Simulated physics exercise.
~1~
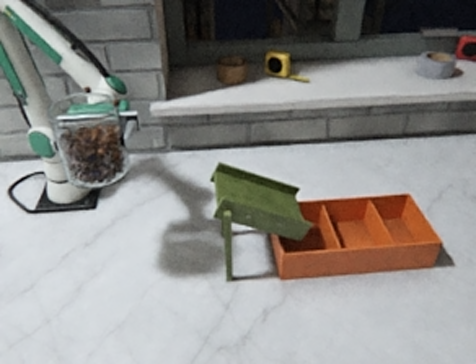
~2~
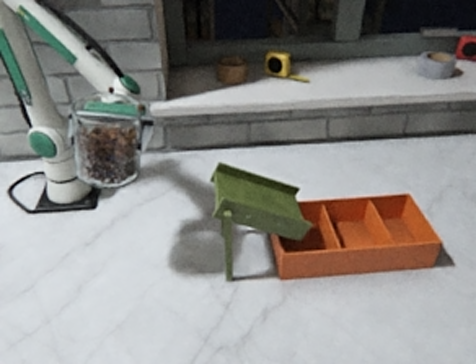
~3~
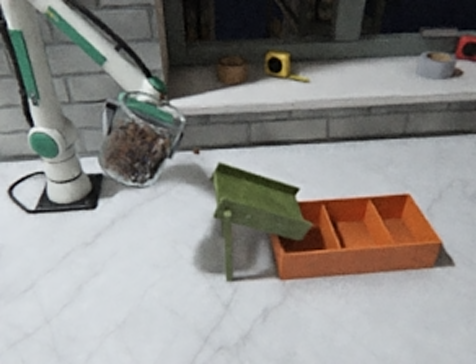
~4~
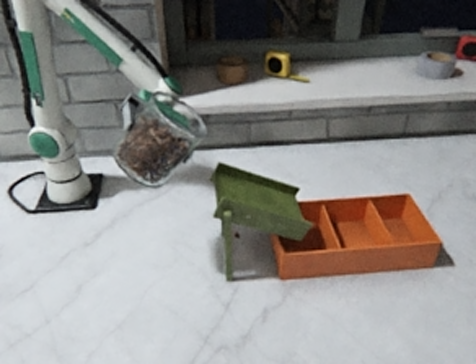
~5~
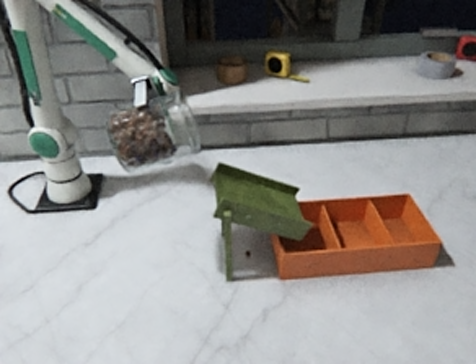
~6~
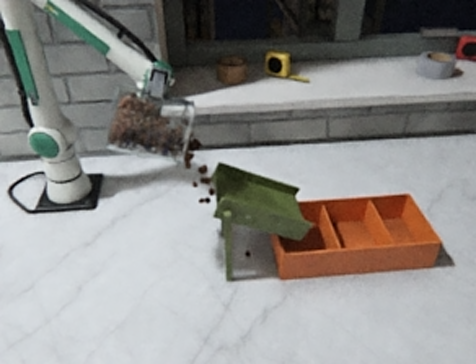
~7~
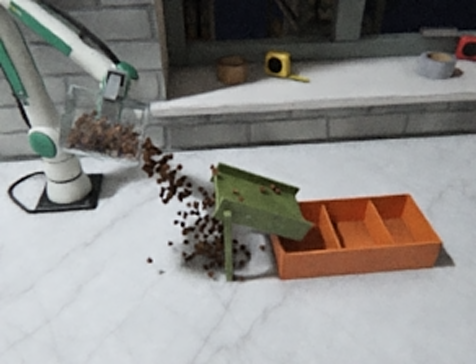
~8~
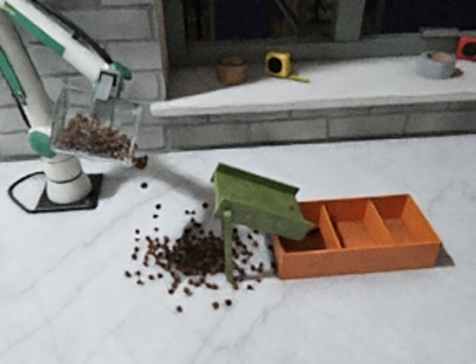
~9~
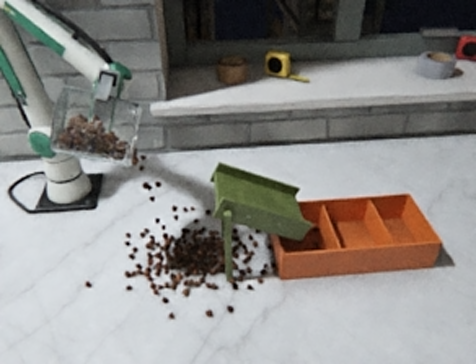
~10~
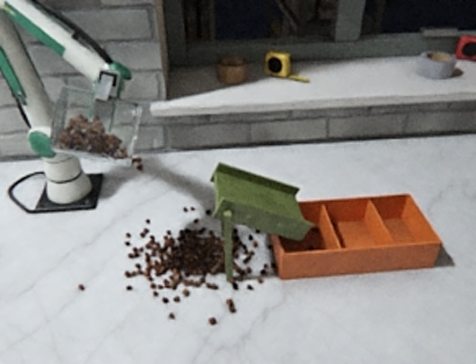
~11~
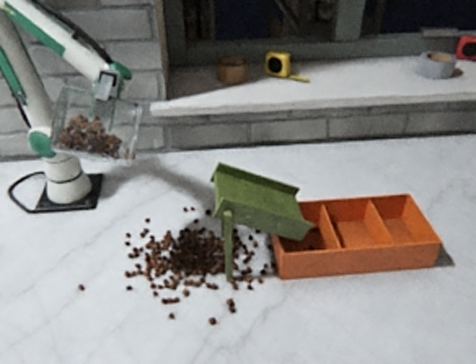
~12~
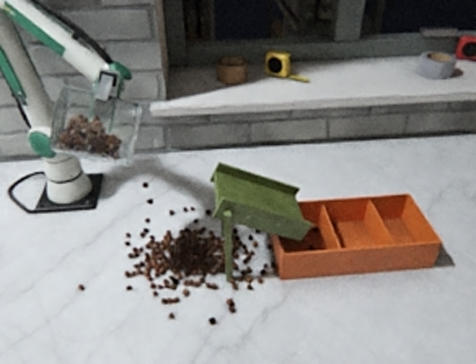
Robot arm tipping a clear beaker of brown pellets, spilling many onto the table before a green chute and orange divided box.
